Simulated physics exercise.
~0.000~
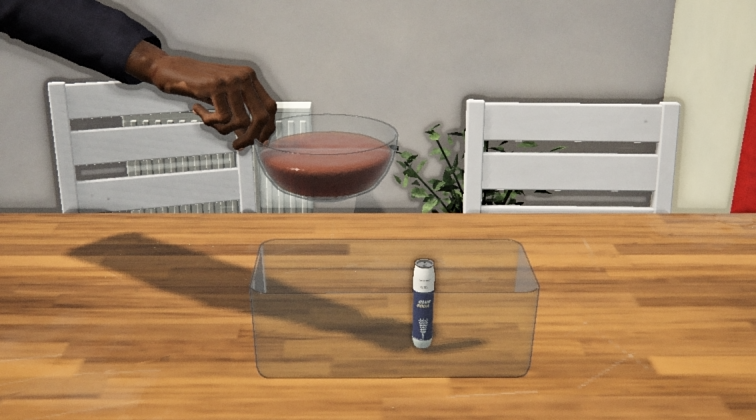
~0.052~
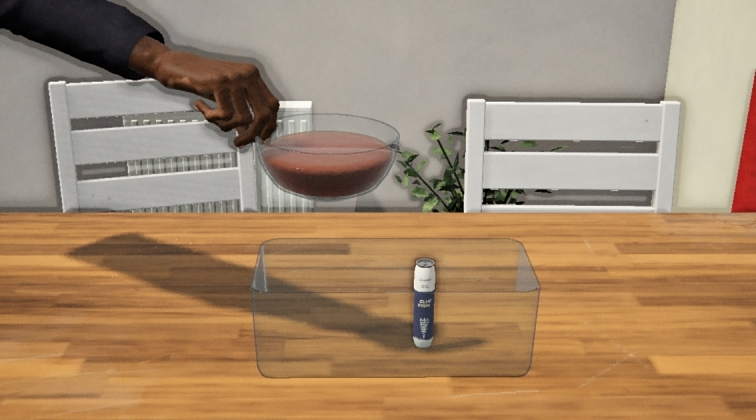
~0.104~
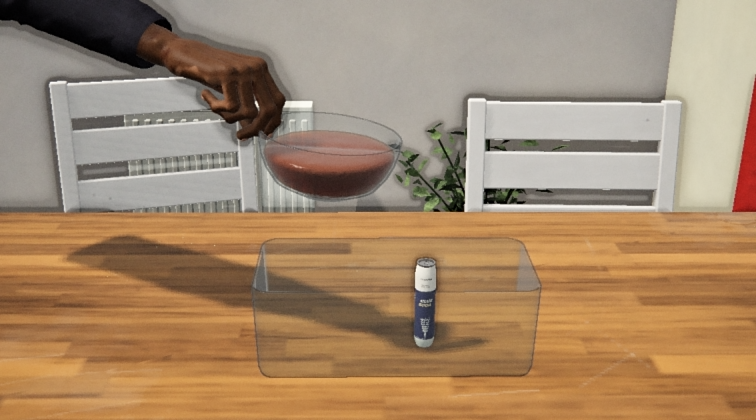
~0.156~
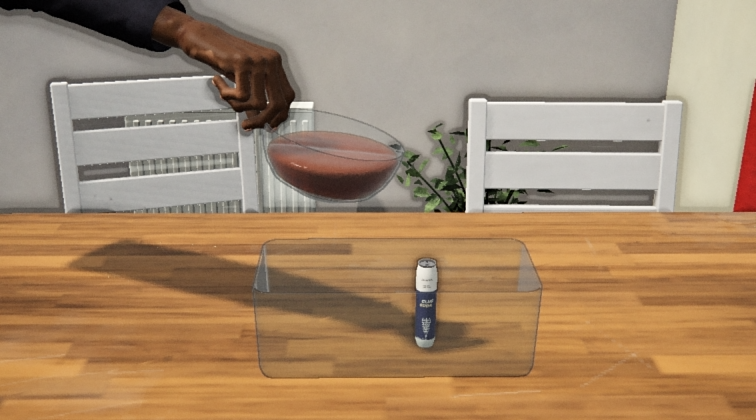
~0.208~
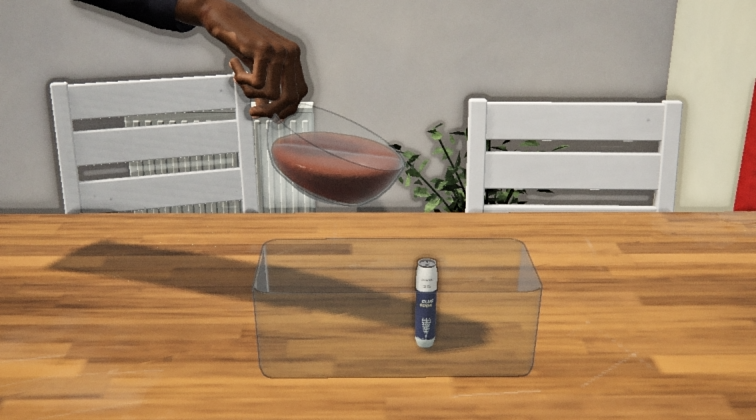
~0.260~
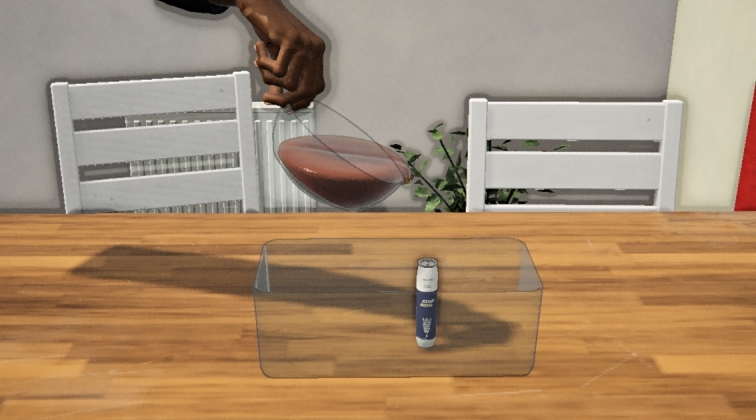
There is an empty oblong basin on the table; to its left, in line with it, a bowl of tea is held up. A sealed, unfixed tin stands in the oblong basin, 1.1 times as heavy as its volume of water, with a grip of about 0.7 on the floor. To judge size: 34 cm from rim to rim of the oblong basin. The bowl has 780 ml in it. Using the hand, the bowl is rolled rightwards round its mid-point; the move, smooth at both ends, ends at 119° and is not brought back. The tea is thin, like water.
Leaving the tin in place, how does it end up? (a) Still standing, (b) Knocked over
Still standing.
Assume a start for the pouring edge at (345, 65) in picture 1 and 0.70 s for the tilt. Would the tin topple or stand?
Then it topples.
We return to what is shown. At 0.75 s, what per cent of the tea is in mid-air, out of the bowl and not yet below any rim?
Near 3 percent.
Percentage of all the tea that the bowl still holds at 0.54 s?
I reckon about 5 in a hundred is still held.
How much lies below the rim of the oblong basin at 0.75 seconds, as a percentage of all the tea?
About 98 %.
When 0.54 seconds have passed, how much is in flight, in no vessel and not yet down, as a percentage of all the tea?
It comes to about 24 percent.
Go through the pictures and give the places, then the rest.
In the first frame, tilt 0°; pouring edge (397, 135); surface from (259, 148) to (393, 148); the oblong basin's rim runs from (256, 266) to (529, 266); the tin's top is at (424, 267).
In the second frame, tilt 2°; pouring edge (398, 136); surface from (260, 147) to (393, 149).
In the third frame, tilt 6°; pouring edge (401, 142); surface from (263, 145) to (396, 151).
In the fourth frame, tilt 14°; pouring edge (404, 152); surface from (267, 143) to (399, 154).
In the fifth frame, tilt 24°; pouring edge (404, 164); surface from (271, 144) to (404, 157).
In the sixth frame, tilt 36°; pouring edge (402, 179); surface from (277, 146) to (394, 165); 6 per cent is over the edge.
After 0.54 s the tilt is 105° and 5 per cent is still to pour; the tin stands where it began.
After 0.75 s the tilt is 119° and 0 per cent is still to pour; the tin stands 1 cm from where it began.
After 0.96 s the tilt is 119° and 0 per cent is still to pour; the tin leans 4°.
After 1.20 s the tilt is 119° and 0 per cent is still to pour; the tin stands 1 cm from where it began.
In the end the tin stands 1 cm from where it began.
